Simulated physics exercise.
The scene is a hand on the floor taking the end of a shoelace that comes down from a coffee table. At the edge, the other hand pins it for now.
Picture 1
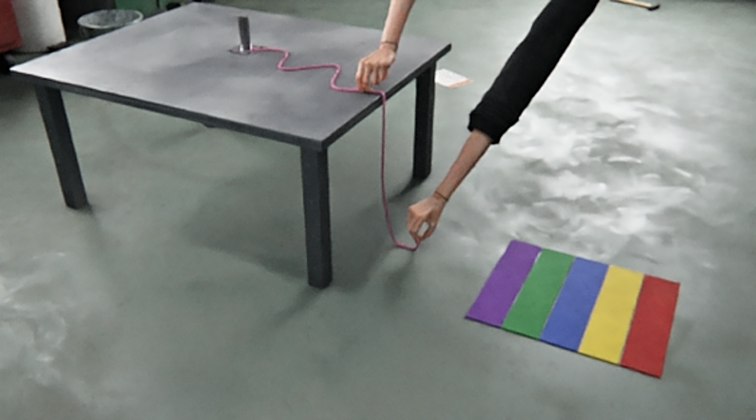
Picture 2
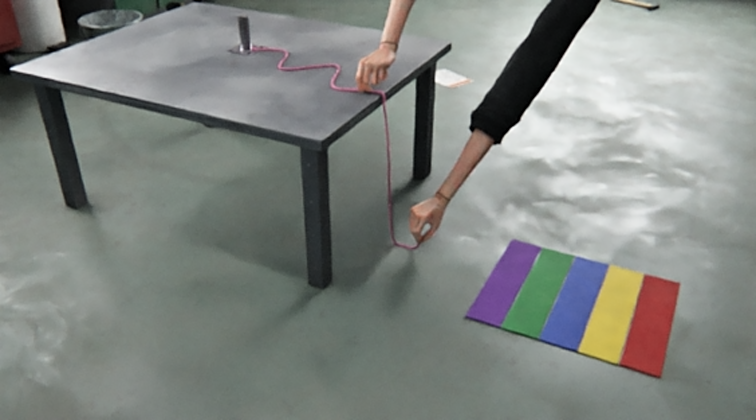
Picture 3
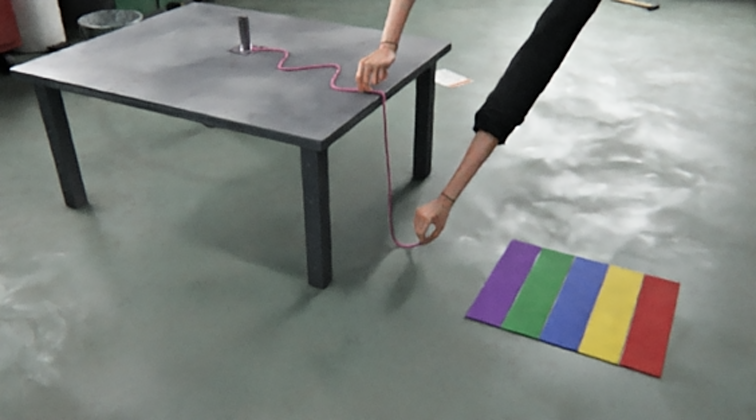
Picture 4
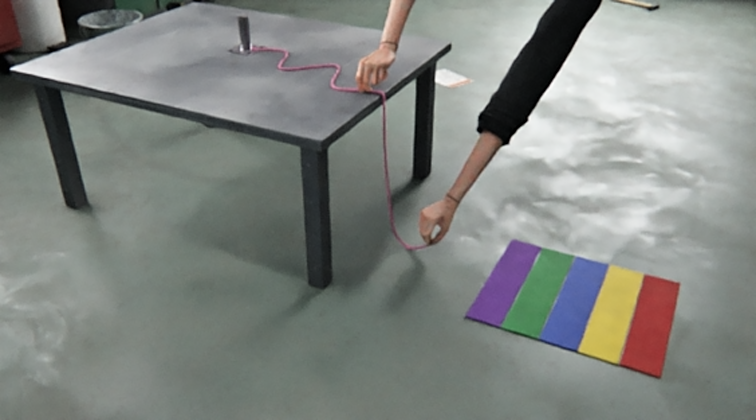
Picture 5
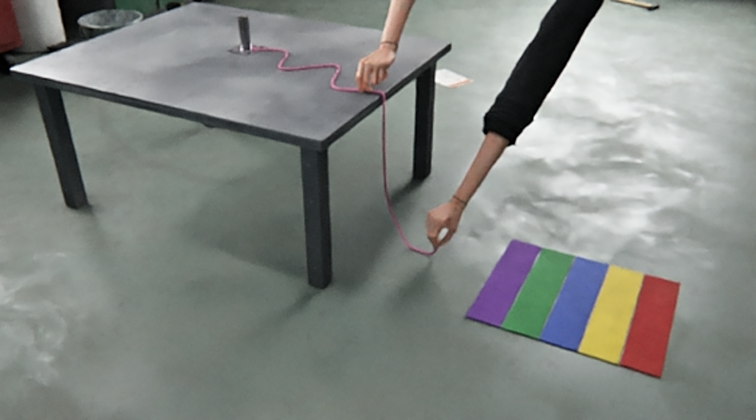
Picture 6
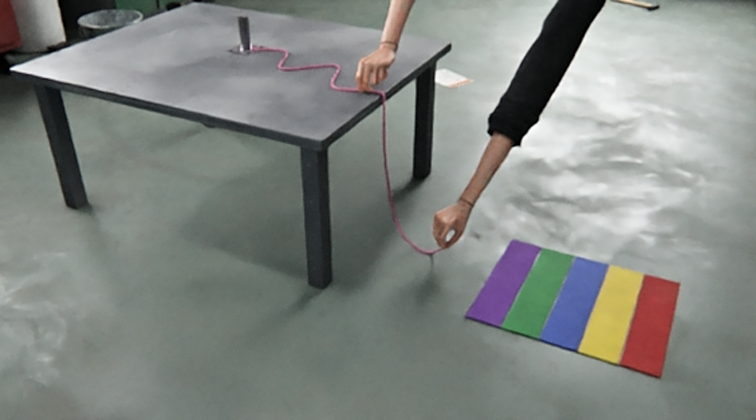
A hand near the floor slowly draws a pink cord's end slightly right, away from a table.
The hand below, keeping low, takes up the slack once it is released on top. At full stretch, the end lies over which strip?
Over the yellow strip.
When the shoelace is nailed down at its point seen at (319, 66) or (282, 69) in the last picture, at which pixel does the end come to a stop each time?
Approximately (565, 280), then (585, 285).
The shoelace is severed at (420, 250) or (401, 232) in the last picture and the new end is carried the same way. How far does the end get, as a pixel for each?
Case by case: Roughly (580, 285), then roughly (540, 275).
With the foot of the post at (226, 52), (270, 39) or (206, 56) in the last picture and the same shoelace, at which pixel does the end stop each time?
Try 1 about (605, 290), try 2 about (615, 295), try 3 about (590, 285).
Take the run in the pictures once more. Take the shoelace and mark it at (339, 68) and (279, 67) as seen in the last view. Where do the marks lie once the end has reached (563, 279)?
First at (369, 81), next at (314, 66).
Soon after, end near (563, 279); over blue.
Then, end near (600, 289); over yellow.
At full stretch, end near (623, 296); over yellow. The yellow one.
